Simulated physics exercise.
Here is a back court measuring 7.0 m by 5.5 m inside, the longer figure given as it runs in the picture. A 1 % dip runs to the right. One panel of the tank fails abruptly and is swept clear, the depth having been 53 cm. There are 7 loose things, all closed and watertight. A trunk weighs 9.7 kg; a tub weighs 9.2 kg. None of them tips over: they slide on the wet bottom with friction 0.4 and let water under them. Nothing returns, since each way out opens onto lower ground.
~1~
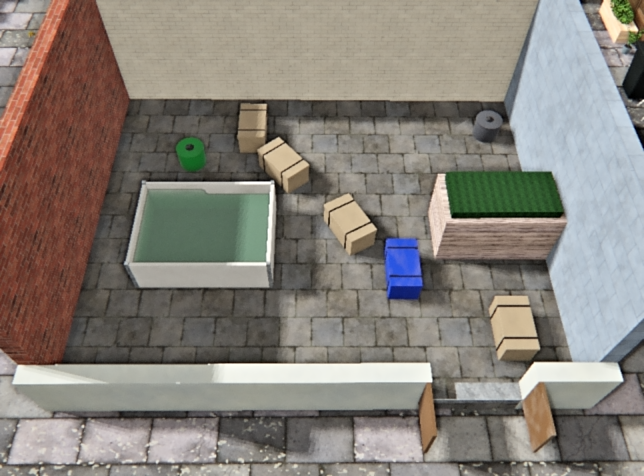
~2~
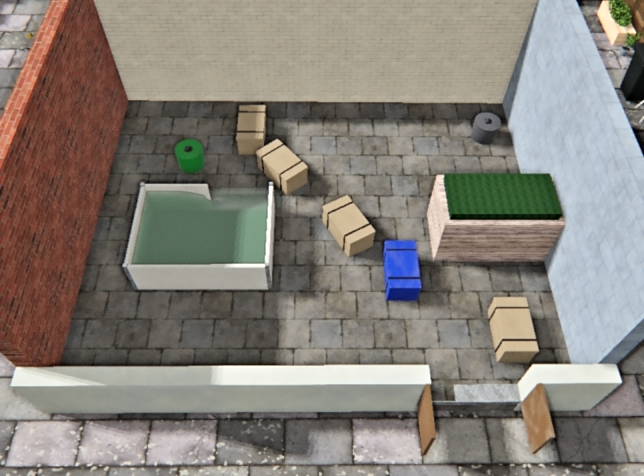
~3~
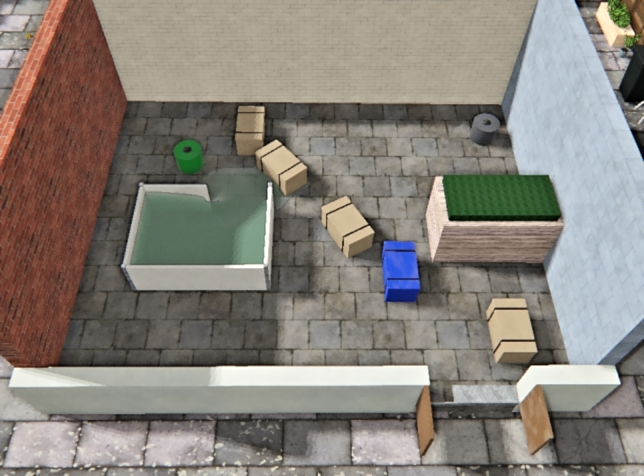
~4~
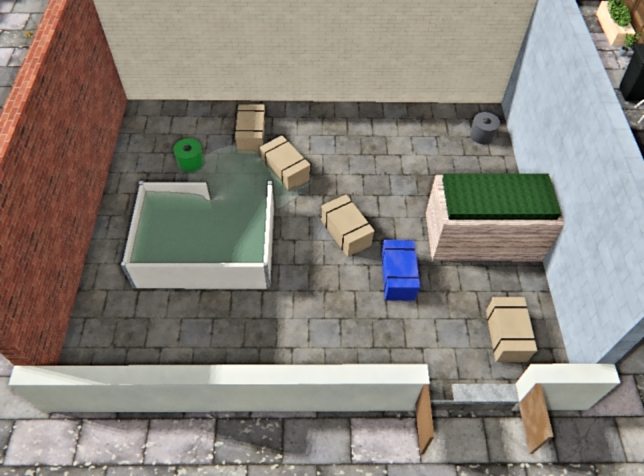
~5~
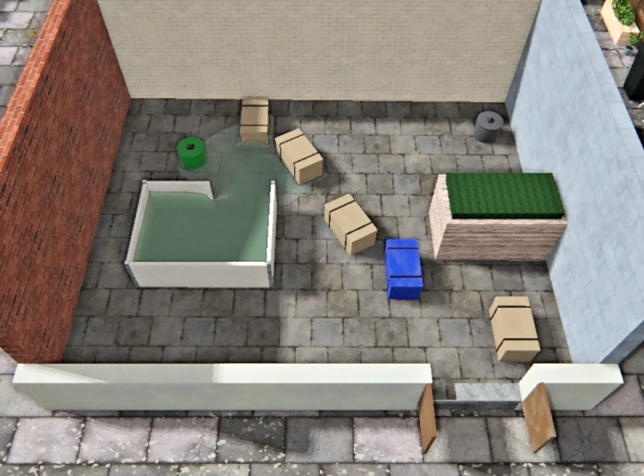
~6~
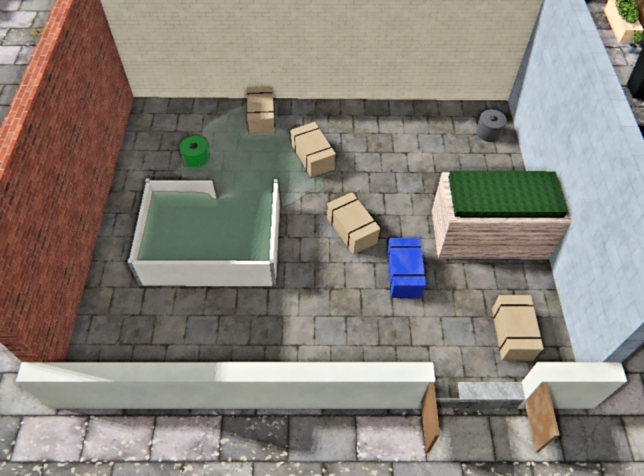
In this clip, part of the back wall of a white-sided tank in a walled court gives way and greenish water spreads out behind it across the paving, shifting two nearby tan boxes slightly while the other objects stay put.
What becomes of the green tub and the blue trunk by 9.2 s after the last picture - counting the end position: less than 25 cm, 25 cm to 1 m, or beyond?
Looks like the green tub pretty much stays there, and the blue trunk pretty much stays there.
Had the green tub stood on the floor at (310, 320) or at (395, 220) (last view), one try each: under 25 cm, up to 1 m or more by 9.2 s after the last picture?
In that order: It hardly budges; it hardly budges.
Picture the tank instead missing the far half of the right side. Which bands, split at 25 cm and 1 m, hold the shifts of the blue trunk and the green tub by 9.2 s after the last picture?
The blue trunk is swept away, the green tub hardly moves.
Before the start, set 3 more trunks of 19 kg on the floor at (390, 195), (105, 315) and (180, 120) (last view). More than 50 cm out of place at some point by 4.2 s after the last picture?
In turn: Less, less, past it.
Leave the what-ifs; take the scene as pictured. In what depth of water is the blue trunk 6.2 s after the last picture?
0 cm or so.
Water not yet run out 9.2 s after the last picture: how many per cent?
100 %.
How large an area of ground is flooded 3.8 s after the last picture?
Close to 21 m2, I'd say.
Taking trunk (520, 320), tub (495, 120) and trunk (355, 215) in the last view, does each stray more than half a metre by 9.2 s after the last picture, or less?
The first never reached the threshold, the second topped the threshold, and the third topped the threshold.
Then, 1.2 s after the last picture the green tub is near (191, 145), 0.0 m from its start, aground; the blue trunk is near (407, 261), 0.0 m from its start, aground; 0 of 7 are out; 1 afloat.
Then, 3.8 s after the last picture the green tub is near (188, 144), 0.1 m from its start, aground; the blue trunk is near (407, 261), 0.0 m from its start, aground; 0 of 7 are out; 3 afloat.
Then, 6.2 s after the last picture the green tub is near (188, 144), 0.1 m from its start, aground; the blue trunk is near (407, 261), 0.0 m from its start, aground; 0 of 7 are out; 2 afloat.
Then, 9.2 s after the last picture the green tub is near (188, 144), 0.1 m from its start, aground; the blue trunk is near (407, 261), 0.0 m from its start, aground; 0 of 7 are out; 2 afloat.
